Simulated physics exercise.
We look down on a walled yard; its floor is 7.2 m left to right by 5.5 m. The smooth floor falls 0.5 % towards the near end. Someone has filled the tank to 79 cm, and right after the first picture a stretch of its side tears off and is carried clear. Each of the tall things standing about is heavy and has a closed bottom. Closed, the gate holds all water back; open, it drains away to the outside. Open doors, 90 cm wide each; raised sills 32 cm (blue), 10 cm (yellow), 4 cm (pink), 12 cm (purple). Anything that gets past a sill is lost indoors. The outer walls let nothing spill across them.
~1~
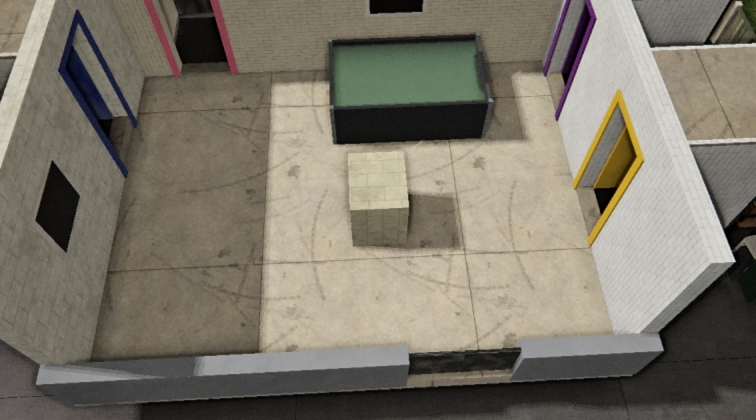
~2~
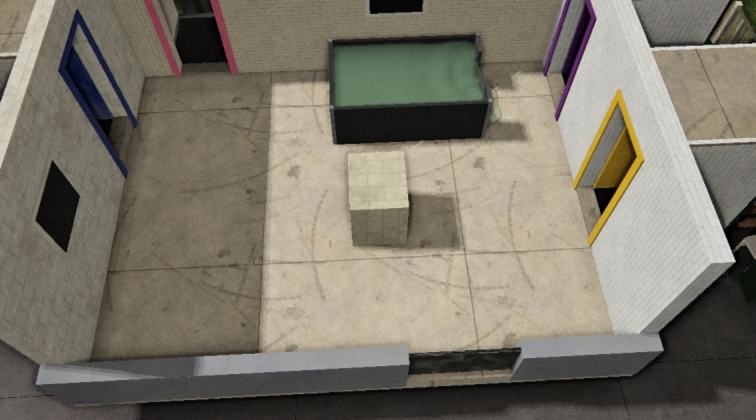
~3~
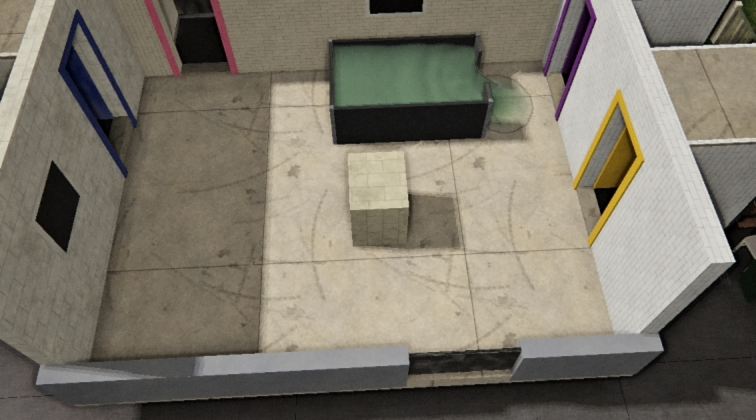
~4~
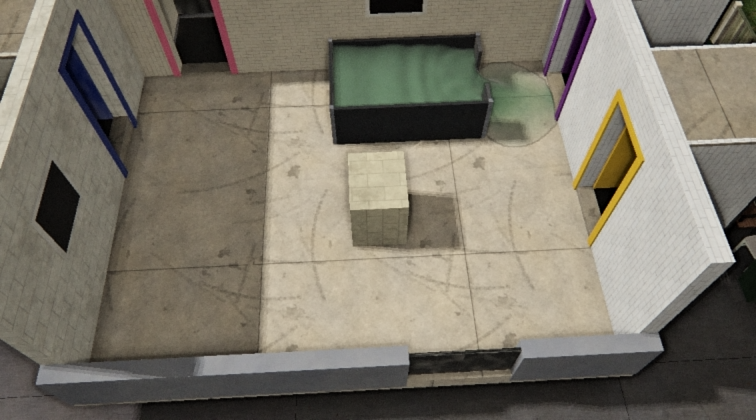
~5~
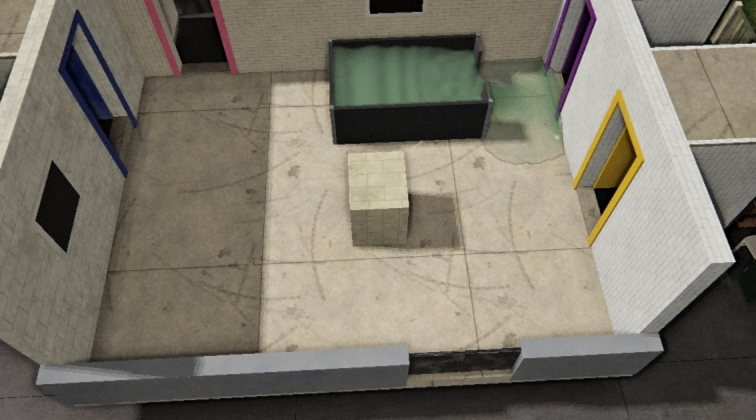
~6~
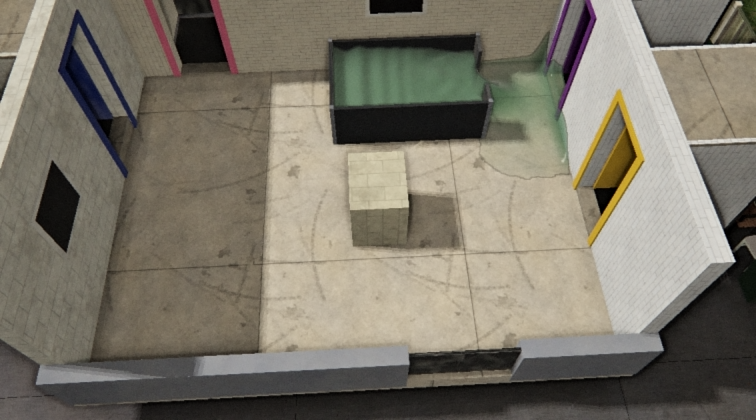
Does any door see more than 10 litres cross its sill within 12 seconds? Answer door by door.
Taking each door, the blue door does not; the yellow door does not; the pink door does not; the purple door does.
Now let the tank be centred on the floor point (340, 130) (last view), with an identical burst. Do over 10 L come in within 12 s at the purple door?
Well, purple ends up beyond the mark.
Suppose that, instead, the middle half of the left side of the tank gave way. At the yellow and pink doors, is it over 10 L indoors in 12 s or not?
Yellow: Within limit; pink: Beyond limit.
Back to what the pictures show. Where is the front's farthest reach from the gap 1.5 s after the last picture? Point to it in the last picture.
Location: Approx. (610, 352) in the last view.
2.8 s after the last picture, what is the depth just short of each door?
Blue 0 cm, yellow 6 cm, pink 1 cm, purple 27 cm.
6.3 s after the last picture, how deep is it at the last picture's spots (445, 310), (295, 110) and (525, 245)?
Around 7 cm, 1 cm and 3 cm.
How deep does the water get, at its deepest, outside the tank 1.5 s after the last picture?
Around 39 centimetres deep.
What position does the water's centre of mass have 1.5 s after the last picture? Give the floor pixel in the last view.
At roughly (444, 118).
Then, 0.7 s after the last picture water covers 10 % of the floor and is deepest (42 cm) near (484, 102); blue door not reached, yellow door 8 cm at the sill, 0 L in, pink door not reached, purple door 37 cm at the sill, 184 L in.
Then, 1.5 s after the last picture water covers 20 % of the floor and is deepest (39 cm) near (540, 77); blue door not reached, yellow door 8 cm at the sill, 0 L in, pink door not reached, purple door 39 cm at the sill, 401 L in.
Then, 2.8 s after the last picture water covers 35 % of the floor and is deepest (27 cm) near (548, 108); blue door not reached, yellow door 6 cm at the sill, 0 L in, pink door not reached, purple door 27 cm at the sill, 588 L in.
Then, 6.3 s after the last picture water covers 70 % of the floor and is deepest (18 cm) near (546, 100); blue door 3 cm at the sill, 0 L in, yellow door 4 cm at the sill, 0 L in, pink door 2 cm at the sill, 0 L in, purple door 18 cm at the sill, 788 L in.
Then, 11.3 s after the last picture water covers 85 % of the floor and is deepest (10 cm) near (550, 116); blue door 6 cm at the sill, 0 L in, yellow door 3 cm at the sill, 0 L in, pink door 2 cm at the sill, 0 L in, purple door 9 cm at the sill, 818 L in.
